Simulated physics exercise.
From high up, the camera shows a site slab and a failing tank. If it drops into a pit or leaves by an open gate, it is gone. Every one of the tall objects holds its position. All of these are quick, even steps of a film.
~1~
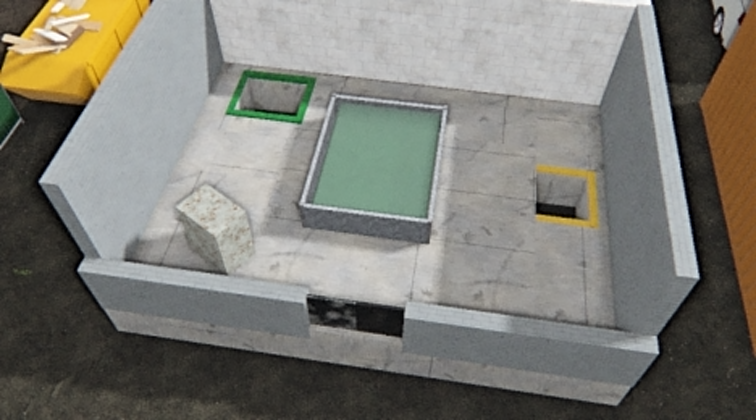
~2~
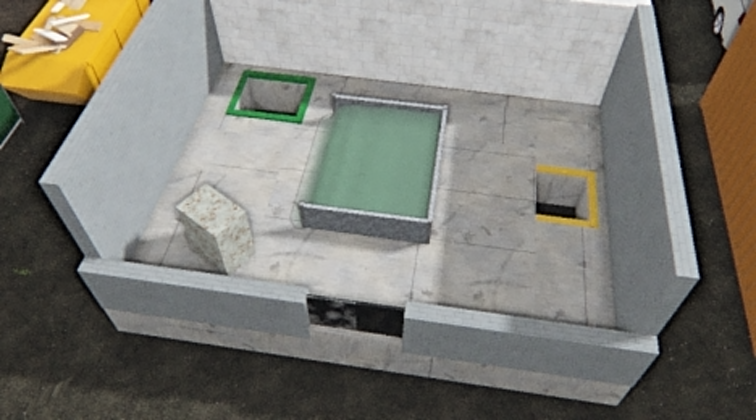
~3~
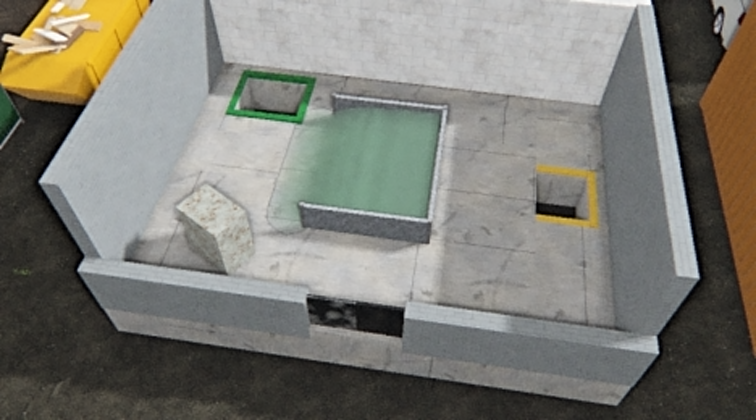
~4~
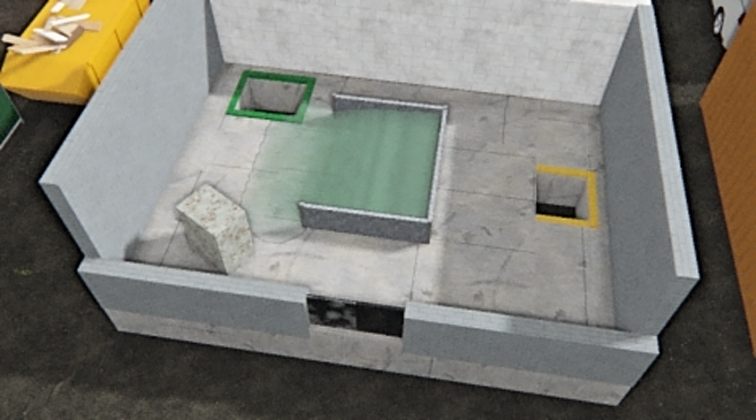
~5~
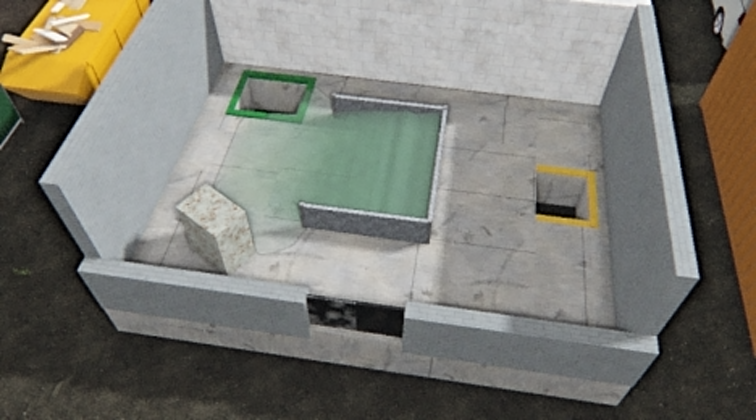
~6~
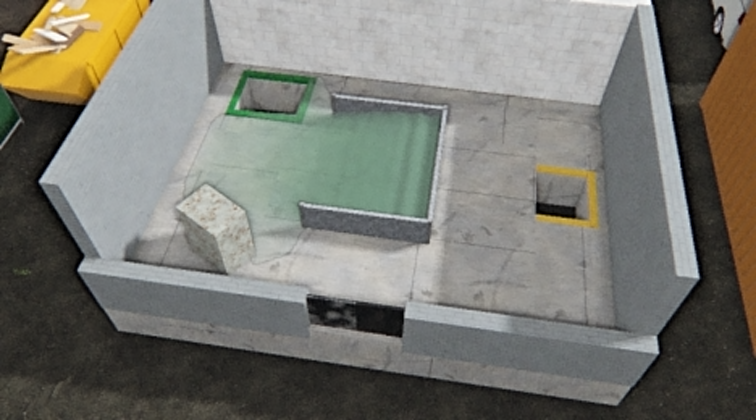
A grey walled slab, seen from high above by a still camera, has a low rectangular tank of murky green water near its middle. A green-framed square opening lies at the back left, a yellow-framed one at the right, and a pale, rough block stands at the front left. The tank's left side opens, and the water pours out leftward, spreading across the floor in a thinning sheet while the block stays still.
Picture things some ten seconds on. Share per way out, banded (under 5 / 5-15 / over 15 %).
In the end the gate is going to swallow a share short of five per cent, the yellow pit is going to swallow a share of five up to fifteen per cent, the green pit is going to swallow a share past fifteen per cent.
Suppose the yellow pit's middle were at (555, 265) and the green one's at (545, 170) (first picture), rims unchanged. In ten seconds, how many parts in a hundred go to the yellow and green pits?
Looks like yellow collects 12 percent and green collects 4 percent.
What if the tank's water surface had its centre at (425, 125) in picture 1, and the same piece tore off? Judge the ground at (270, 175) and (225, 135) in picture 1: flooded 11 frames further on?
First spot swamped, second spot swamped.
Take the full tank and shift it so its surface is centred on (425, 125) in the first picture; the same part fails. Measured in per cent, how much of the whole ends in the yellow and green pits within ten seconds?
The yellow pit ends up with 2 per cent and the green pit with 30 per cent.
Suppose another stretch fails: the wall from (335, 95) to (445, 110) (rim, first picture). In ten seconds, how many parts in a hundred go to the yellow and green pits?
Yellow 30 %, green 15 %.
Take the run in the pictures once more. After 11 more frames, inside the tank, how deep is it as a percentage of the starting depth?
Estimate: Some 34 %.
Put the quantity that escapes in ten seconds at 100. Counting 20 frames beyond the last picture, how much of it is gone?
I'd say about 40 per cent.
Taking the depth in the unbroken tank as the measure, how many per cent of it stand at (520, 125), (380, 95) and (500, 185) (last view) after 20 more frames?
Depths of roughly 0, 2 and 0 per cent.
A moment on, water covers 25 % of the floor; the gate 0 %, the yellow pit 0 %, the green pit 3 %.
Next, water covers 35 % of the floor; the gate 0 %, the yellow pit 0 %, the green pit 6 %.
Then, water covers 40 % of the floor; the gate 0 %, the yellow pit 0 %, the green pit 12 %.
Later, water covers 80 % of the floor; the gate 0 %, the yellow pit 0 %, the green pit 20 %.
In the end, water covers 85 % of the floor; the gate 0 %, the yellow pit 7 %, the green pit 22 %.
